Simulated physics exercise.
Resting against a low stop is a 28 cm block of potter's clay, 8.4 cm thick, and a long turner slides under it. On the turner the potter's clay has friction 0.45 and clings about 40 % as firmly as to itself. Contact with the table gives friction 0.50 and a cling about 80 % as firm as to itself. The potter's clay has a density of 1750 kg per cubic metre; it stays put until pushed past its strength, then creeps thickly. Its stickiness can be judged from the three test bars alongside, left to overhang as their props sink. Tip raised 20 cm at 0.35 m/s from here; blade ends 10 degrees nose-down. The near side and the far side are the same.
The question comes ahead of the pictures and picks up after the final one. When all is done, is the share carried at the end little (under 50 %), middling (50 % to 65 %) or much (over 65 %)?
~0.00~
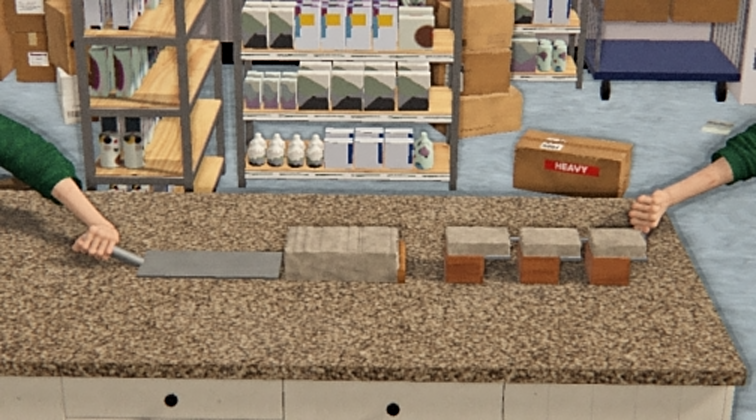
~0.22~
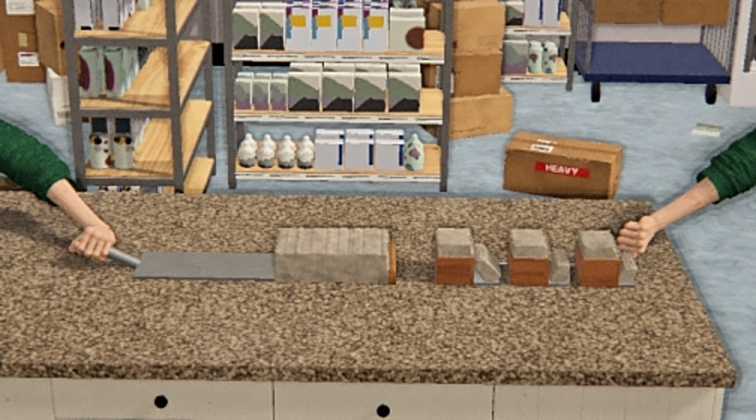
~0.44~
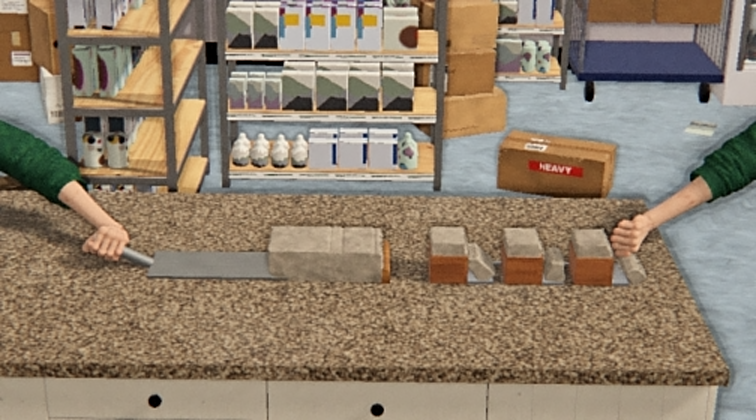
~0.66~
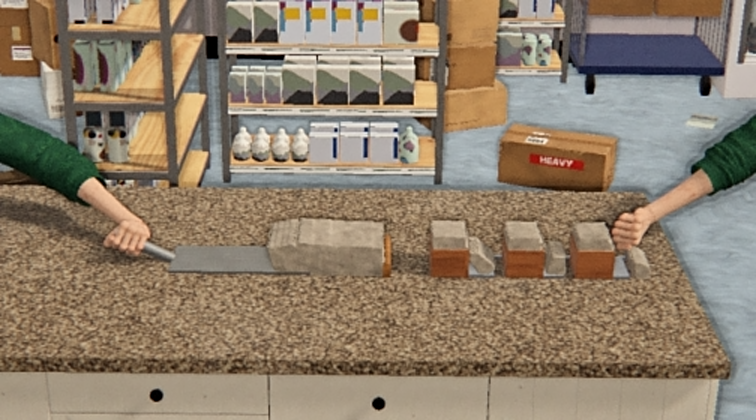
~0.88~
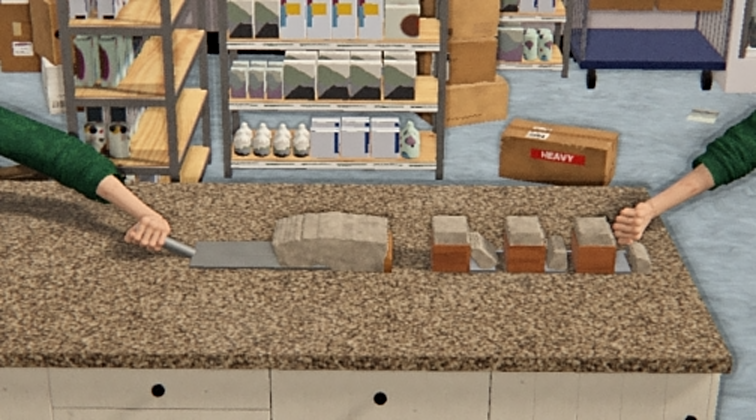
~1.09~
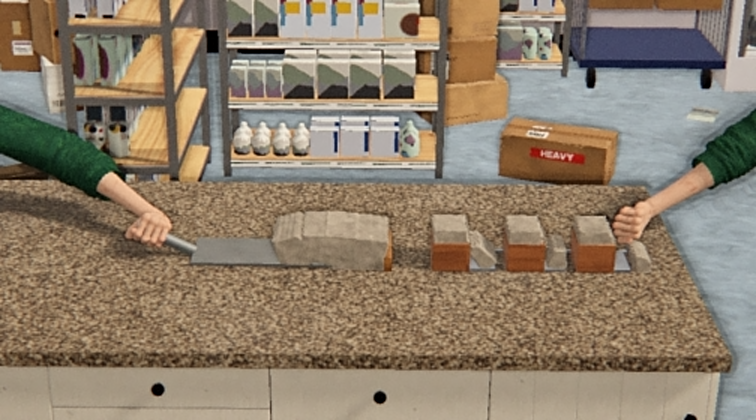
Little.
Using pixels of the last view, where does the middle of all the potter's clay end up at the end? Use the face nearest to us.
Around (332, 222).
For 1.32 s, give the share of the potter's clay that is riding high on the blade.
22 %.
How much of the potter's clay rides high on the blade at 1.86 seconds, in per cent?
Near 40 per cent.
By 1.32 s, the tip is 8.3 cm up.
By 1.59 s, the tip is 18 cm up.
By 1.86 s, the tip is 20 cm up and 42 % is riding high on the blade.
By 2.12 s, the tip is 20 cm up and 42 % is riding high on the blade.
By 2.22 s, at the end, the tip is 20 cm up and 42 % is riding high on the blade.
